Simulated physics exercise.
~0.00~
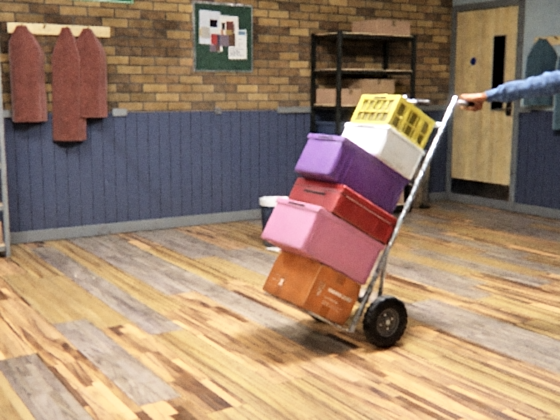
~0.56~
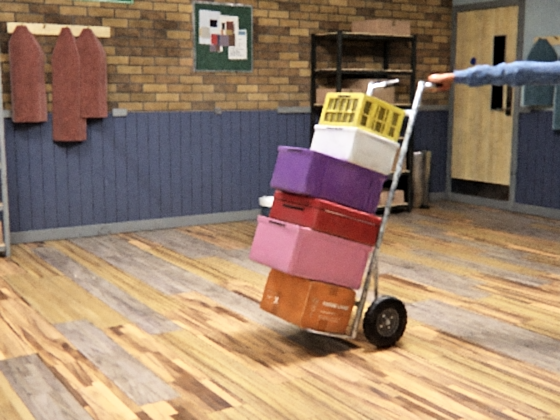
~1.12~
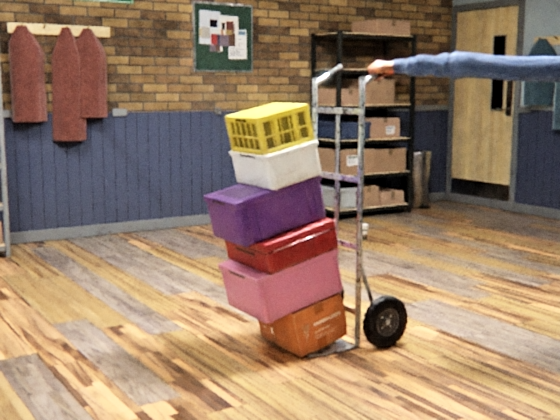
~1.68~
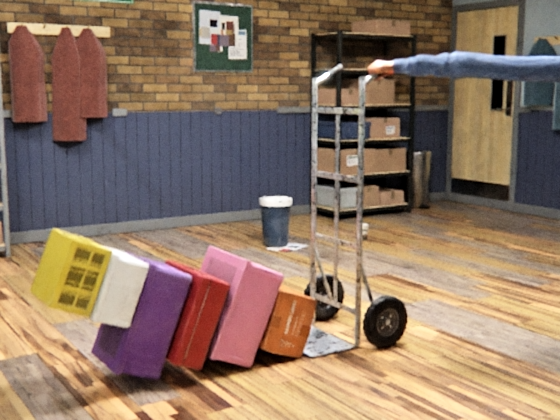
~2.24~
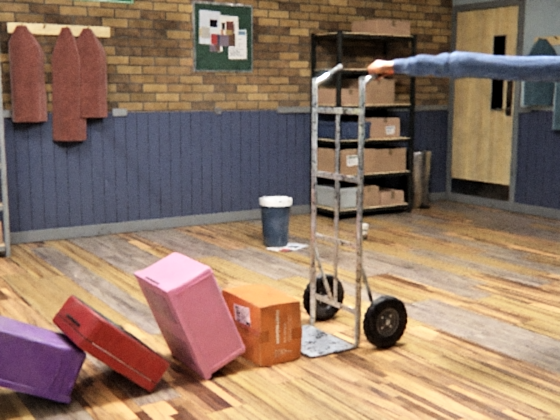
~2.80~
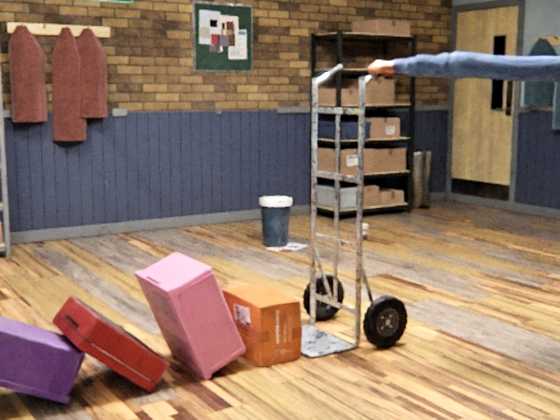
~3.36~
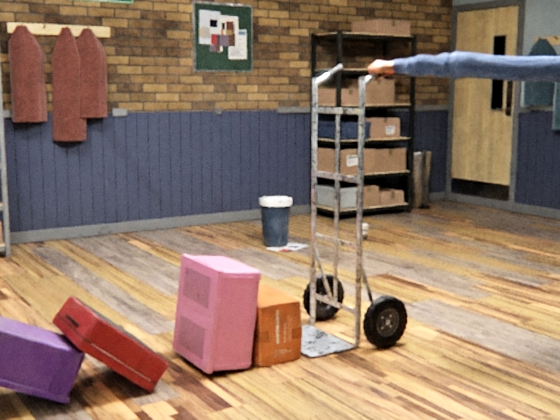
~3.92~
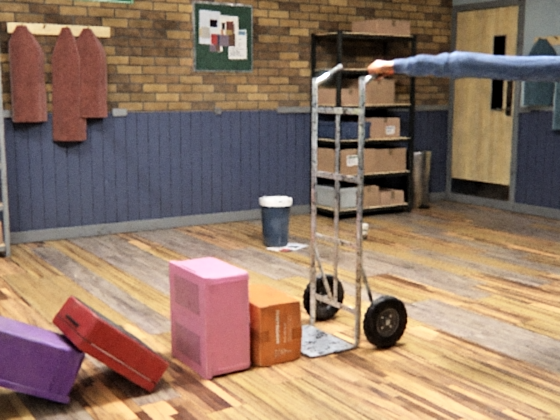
In a brick-walled room, an arm tips a loaded sack truck upright, sending its stacked boxes toppling left and scattering across the floor.
